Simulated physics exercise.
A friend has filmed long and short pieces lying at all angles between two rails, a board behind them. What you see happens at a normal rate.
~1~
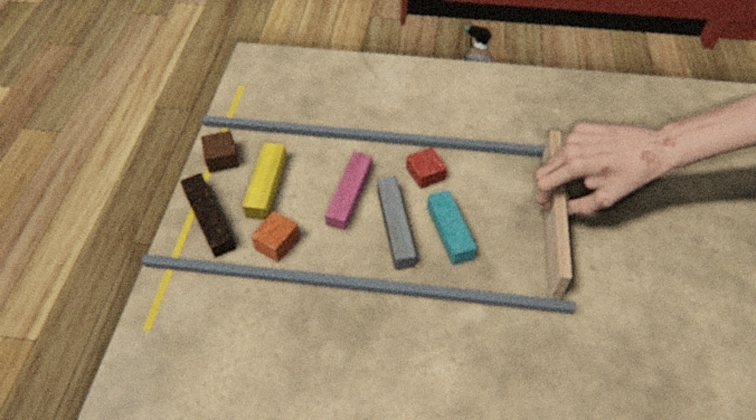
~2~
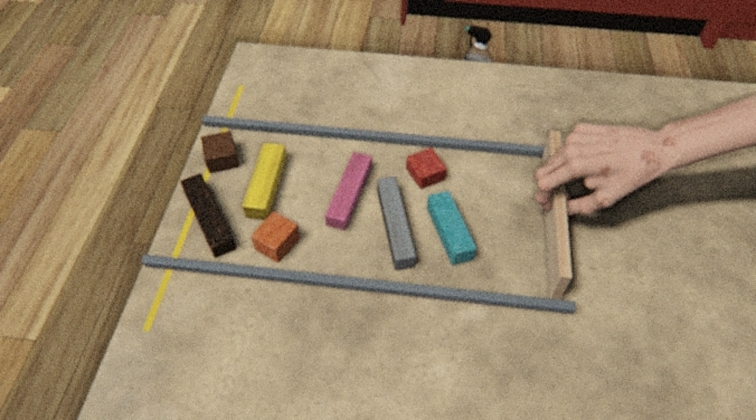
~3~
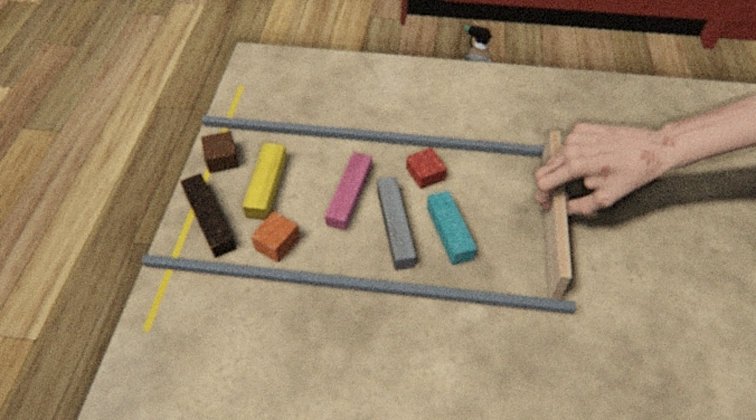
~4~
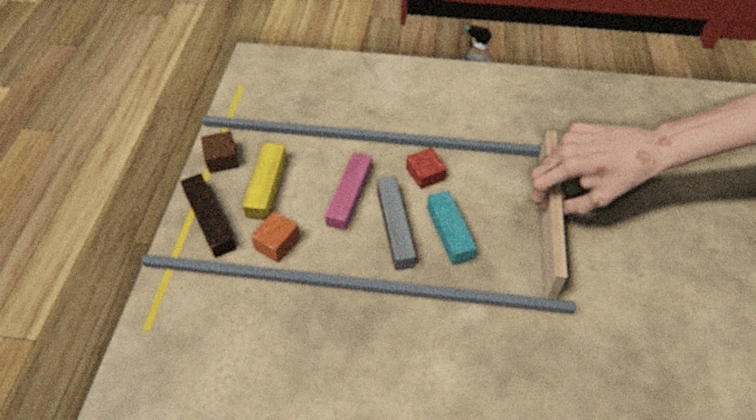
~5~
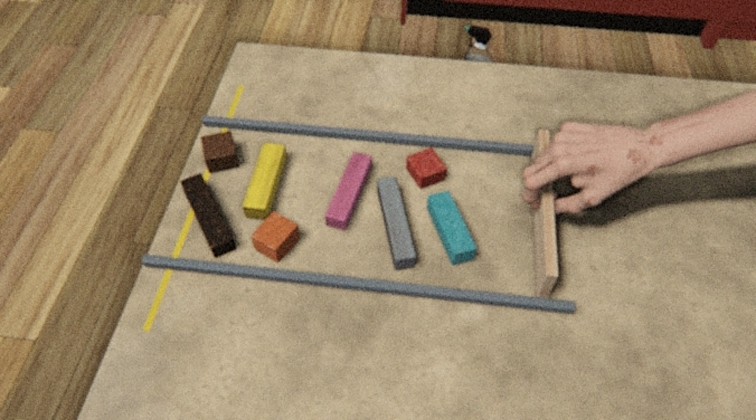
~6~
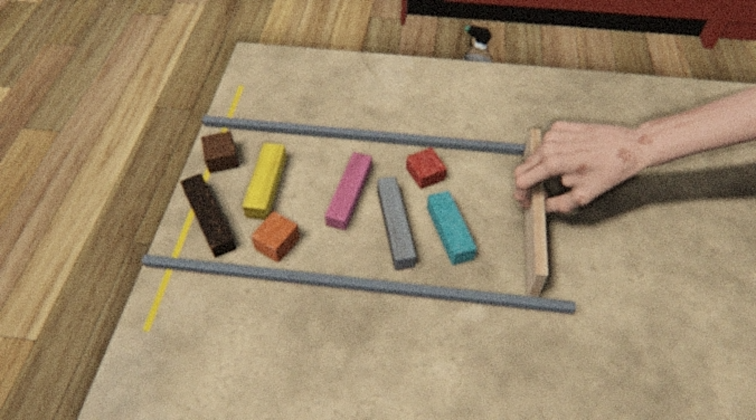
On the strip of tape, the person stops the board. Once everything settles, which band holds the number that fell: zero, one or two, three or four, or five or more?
It is in the band five or more.
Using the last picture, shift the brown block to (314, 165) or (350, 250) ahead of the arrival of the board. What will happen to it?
First place: It comes off; second place: It comes off.
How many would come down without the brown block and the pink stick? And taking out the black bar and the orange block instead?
Result: 4, then 4.
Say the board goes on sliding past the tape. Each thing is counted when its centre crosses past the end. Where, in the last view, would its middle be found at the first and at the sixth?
At (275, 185) for the first, at (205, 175) for the sixth.
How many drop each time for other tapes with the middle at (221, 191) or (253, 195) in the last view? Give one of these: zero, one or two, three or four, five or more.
In order: At least five, then just one or two.
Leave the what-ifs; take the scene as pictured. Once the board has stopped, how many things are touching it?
At rest, 2 are in contact.
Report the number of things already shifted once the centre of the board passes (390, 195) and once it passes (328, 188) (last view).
First 4, after that 6.
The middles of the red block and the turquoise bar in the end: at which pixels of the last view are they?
In the last picture the red block sits at (202, 141) while the turquoise bar sits at (183, 198).
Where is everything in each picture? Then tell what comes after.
Brown block (220, 152); black bar (208, 214); yellow stick (266, 180); board (555, 211); tape (201, 189), in the first frame.
Black bar (208, 214); pink stick (350, 190), in the second frame.
Yellow stick (266, 180); red block (426, 168), in the third frame.
Brown block (220, 152); turquoise bar (451, 227), in the fourth frame.
Black bar (208, 214); orange block (276, 237), in the fifth frame.
Brown block (220, 152); black bar (208, 214); yellow stick (266, 180); board (534, 209); tape (201, 189), in the sixth frame.
Soon after, none off yet; brown block at rest near (220, 152); black bar at rest near (208, 214); yellow stick at rest near (266, 180).
At rest, the number that fall off is five or more; fallen, grey stick, pink stick, orange block, yellow stick, black bar and brown block.
